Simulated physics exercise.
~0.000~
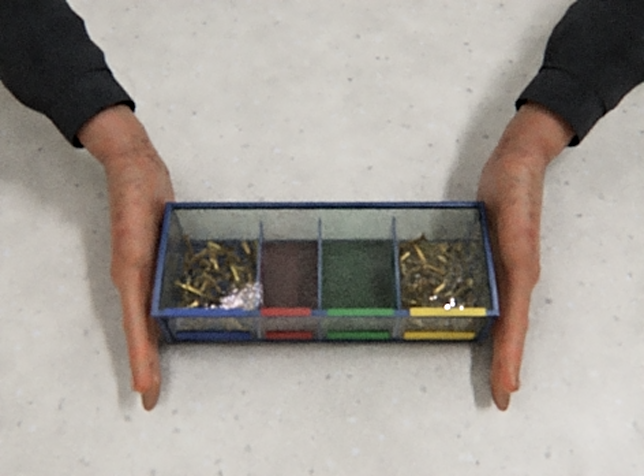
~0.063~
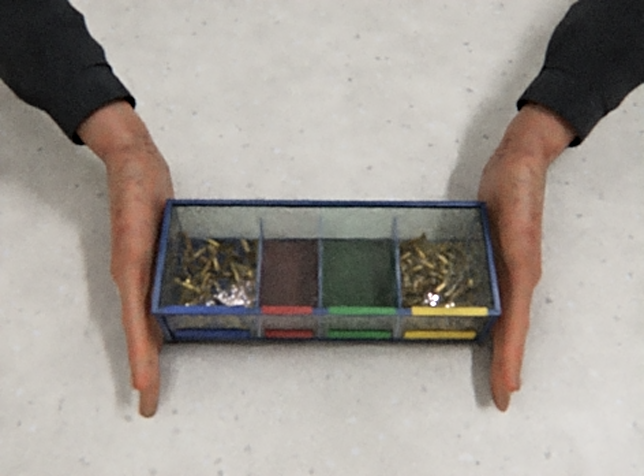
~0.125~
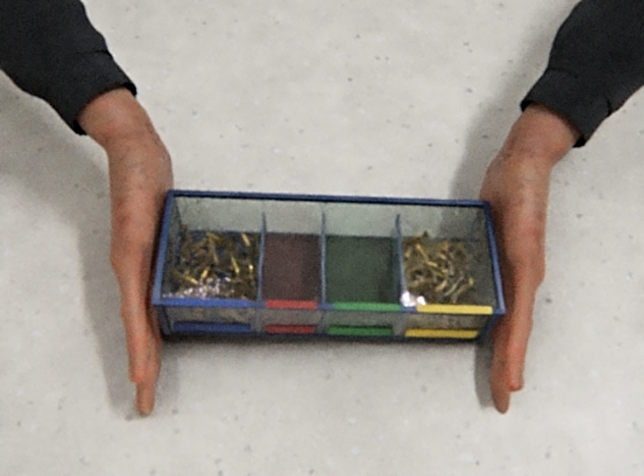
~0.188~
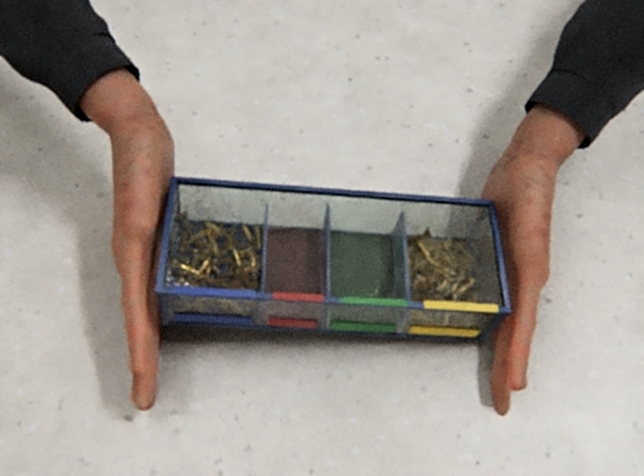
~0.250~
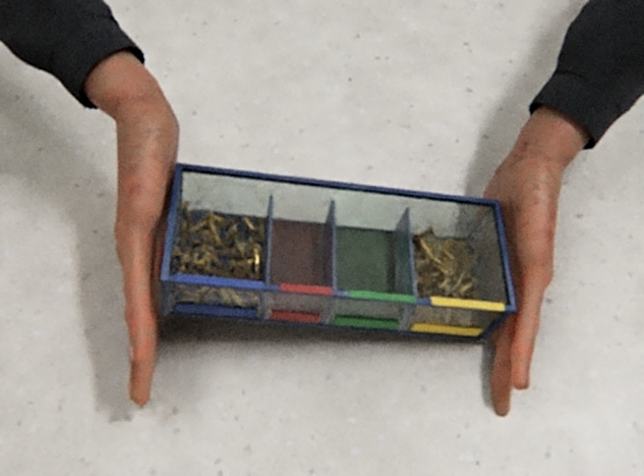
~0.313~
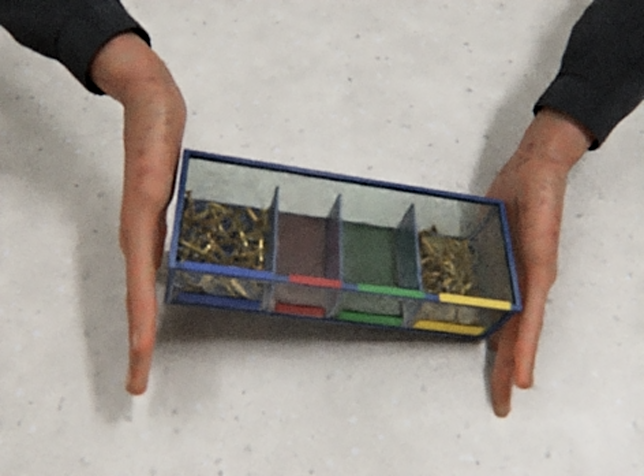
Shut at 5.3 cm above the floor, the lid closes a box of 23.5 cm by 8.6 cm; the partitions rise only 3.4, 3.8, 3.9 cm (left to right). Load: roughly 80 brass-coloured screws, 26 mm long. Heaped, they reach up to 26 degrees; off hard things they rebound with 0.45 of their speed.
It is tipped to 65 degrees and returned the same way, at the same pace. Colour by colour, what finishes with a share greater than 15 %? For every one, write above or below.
Red compartment below, blue compartment above, green compartment below, yellow compartment above.
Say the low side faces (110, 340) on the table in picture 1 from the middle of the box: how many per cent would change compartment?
That comes to around 0 per cent.
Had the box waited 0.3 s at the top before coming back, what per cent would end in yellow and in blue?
That would leave yellow with 45 percent and blue with 55 percent.
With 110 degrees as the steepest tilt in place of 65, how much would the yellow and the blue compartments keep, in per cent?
Result - yellow 95 percent; blue 0 percent.
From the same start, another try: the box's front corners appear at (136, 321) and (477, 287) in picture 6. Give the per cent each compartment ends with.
Final per cent - red: 0; blue: 55; green: 0; yellow: 45.
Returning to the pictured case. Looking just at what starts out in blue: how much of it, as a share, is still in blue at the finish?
Some 100 percent.
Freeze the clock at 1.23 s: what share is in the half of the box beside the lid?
Something like 0 percent of the pieces.
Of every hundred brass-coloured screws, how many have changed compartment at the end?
My estimate is some 0 per cent.
After 1.23 s, tilt 64 degrees; blue 55 %, yellow 45 %.
After 1.84 s, tilt 28 degrees; blue 55 %, yellow 45 %.
Then, at 2.50 s, tilt 0 degrees; blue 55 %, yellow 45 %.
By 2.8 s all is still; red 0 %, blue 55 %, green 0 %, yellow 45 %.
